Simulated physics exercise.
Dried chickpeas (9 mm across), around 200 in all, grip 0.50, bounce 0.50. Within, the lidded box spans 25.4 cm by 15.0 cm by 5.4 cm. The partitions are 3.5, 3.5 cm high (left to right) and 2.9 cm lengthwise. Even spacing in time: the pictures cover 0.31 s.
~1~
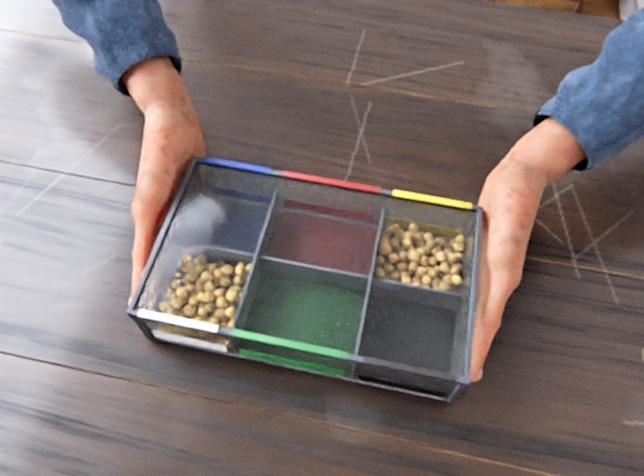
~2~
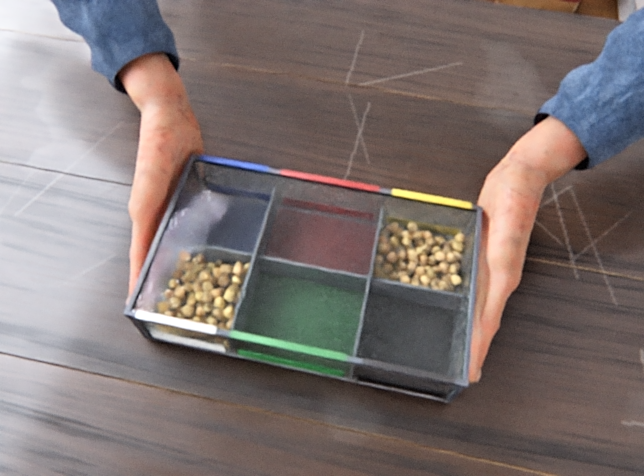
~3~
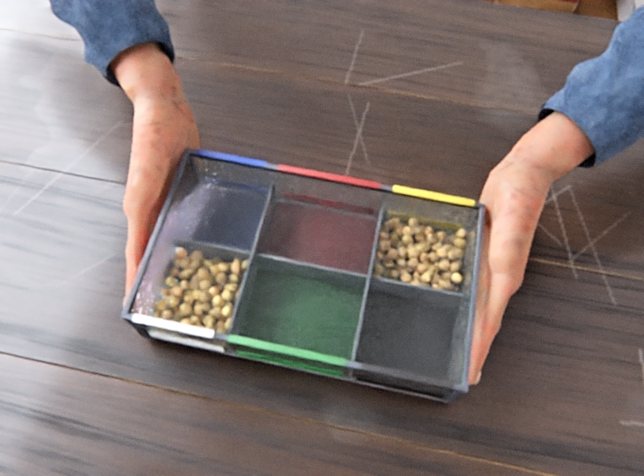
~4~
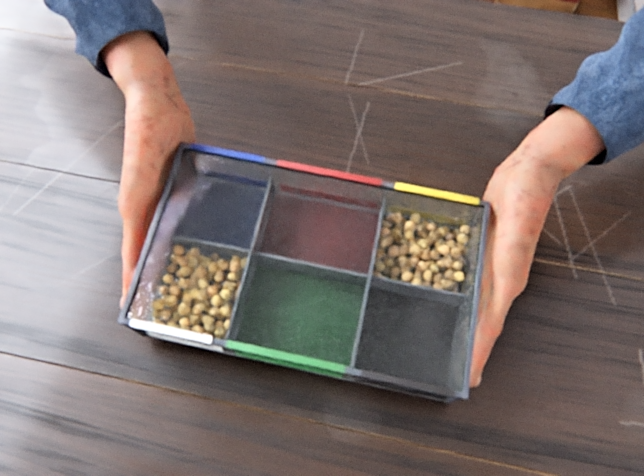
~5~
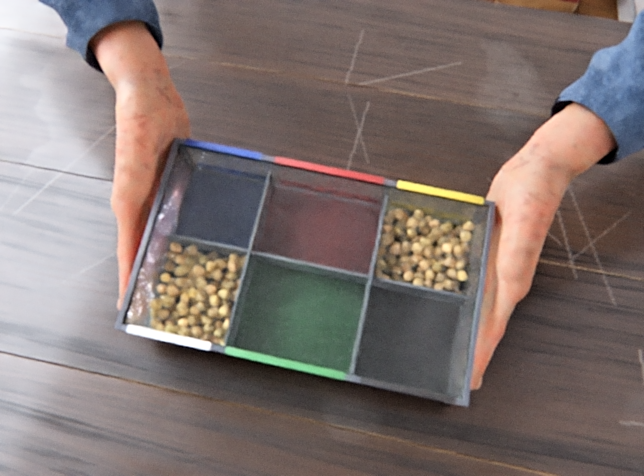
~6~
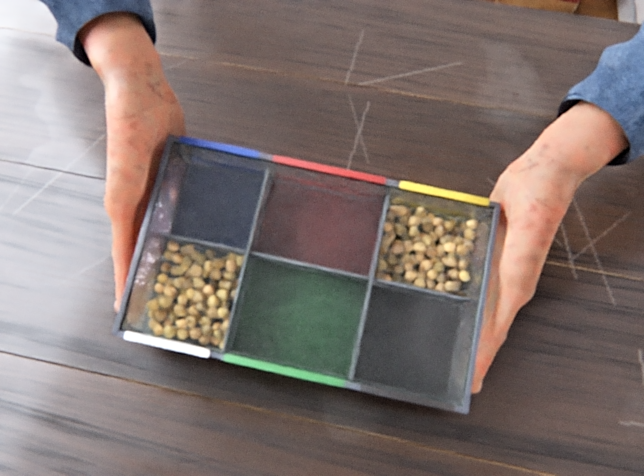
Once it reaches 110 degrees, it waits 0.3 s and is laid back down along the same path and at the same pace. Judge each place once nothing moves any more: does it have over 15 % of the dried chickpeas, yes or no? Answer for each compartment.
Red: No, blue: No, green: No, yellow: No, white: Yes, black: Yes.
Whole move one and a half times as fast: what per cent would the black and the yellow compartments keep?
That way black would end with 40 per cent and yellow with 10 per cent.
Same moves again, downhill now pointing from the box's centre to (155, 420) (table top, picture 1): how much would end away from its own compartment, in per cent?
My best guess is some 50 per cent.
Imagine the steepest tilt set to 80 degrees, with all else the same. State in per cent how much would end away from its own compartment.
Estimate: Around 10 %.
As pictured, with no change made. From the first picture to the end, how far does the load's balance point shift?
About 6.0 cm.
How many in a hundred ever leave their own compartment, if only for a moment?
The share comes out near 60 per cent.
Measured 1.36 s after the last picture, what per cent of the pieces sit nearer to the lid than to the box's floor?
Roughly 70 percent of the pieces.
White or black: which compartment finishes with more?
Black compartment.
Then, 1.36 s after the last picture, tilt 110 degrees; green 5 %, yellow 5 %, white 45 %, black 45 %.
Then, 2.26 s after the last picture, tilt 55 degrees; green 5 %, white 45 %, black 50 %.
Then, 3.17 s after the last picture, tilt 0 degrees; green 5 %, white 40 %, black 50 %.
In the end, red 0 %, blue 0 %, green 5 %, yellow 0 %, white 40 %, black 50 %.
